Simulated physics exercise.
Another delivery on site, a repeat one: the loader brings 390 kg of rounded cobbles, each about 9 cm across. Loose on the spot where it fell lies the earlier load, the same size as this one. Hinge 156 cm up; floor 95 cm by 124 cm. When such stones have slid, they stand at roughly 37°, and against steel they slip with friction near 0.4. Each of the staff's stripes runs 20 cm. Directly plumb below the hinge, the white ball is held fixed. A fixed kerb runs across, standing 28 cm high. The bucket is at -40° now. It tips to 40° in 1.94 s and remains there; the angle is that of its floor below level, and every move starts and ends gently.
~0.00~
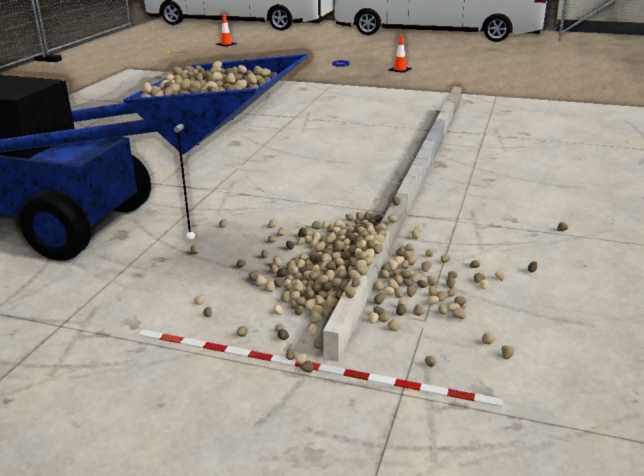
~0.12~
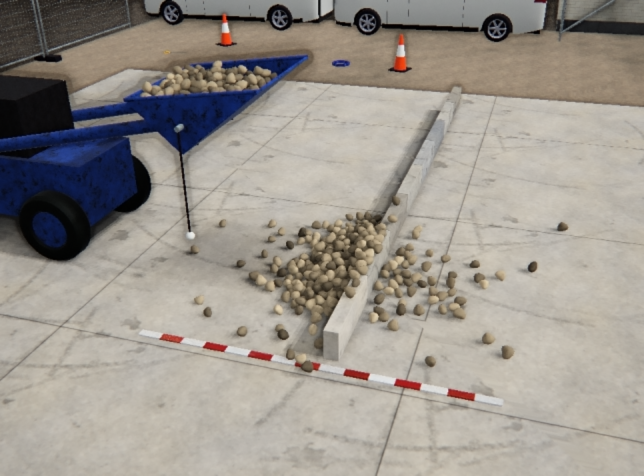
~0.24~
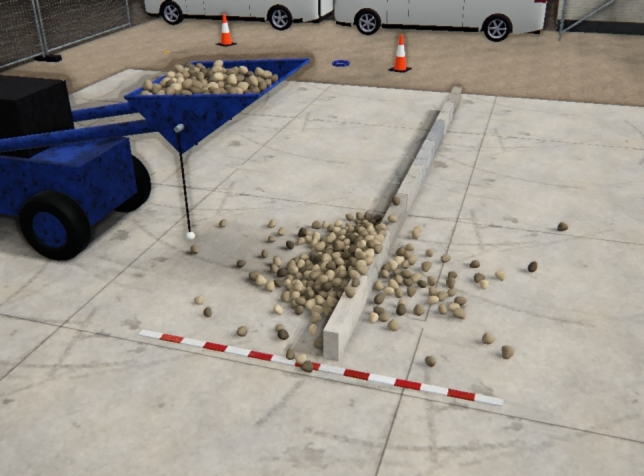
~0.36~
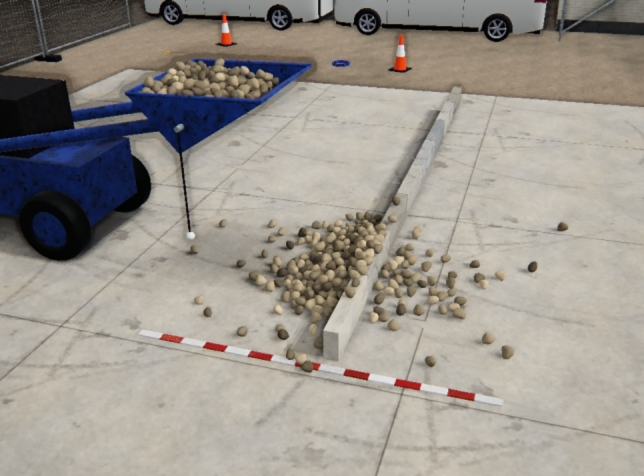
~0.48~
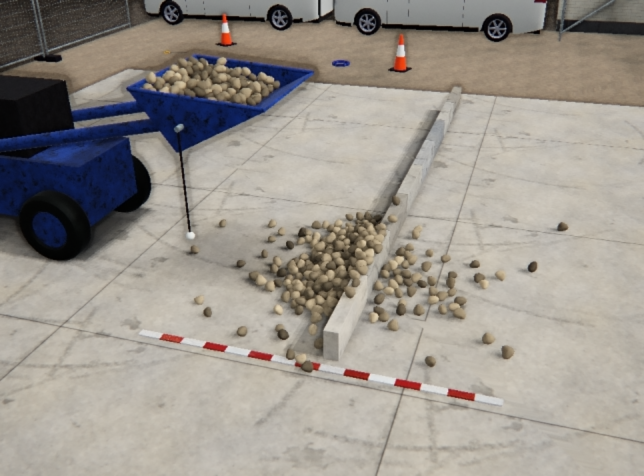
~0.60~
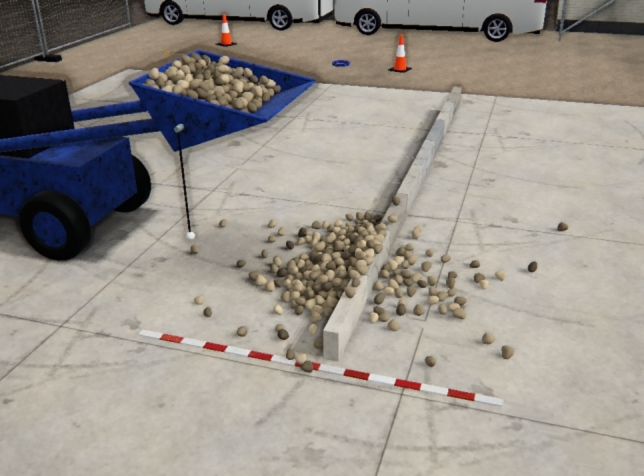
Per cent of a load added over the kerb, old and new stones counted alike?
Some 0 %.
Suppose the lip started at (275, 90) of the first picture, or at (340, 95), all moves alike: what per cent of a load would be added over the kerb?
I'd guess close to 0 per cent first and close to 80 per cent second.
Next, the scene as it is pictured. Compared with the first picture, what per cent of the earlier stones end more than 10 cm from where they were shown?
Roughly 5 percent.
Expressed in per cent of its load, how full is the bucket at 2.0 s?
Close to 25 in a hundred.
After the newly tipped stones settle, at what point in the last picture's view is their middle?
Middle: Approx. (311, 255) px.
After 1.5 s the floor is at 28°; in per cent of one load, 99 in the bucket, 86 on this side of the kerb, 15 over the kerb; the foremost stones are at (505, 282).
After 2.0 s the floor is at 40°; in per cent of one load, 26 in the bucket, 159 on this side of the kerb, 15 over the kerb; the foremost stones are at (505, 282).
After 2.4 s the floor is at 40°; in per cent of one load, 1 in the bucket, 184 on this side of the kerb, 15 over the kerb; the foremost stones are at (505, 282).
After 5.2 s the floor is at 40°; in per cent of one load, 0 in the bucket, 185 on this side of the kerb, 15 over the kerb; the foremost stones are at (505, 282). Net gain over the kerb, 0.
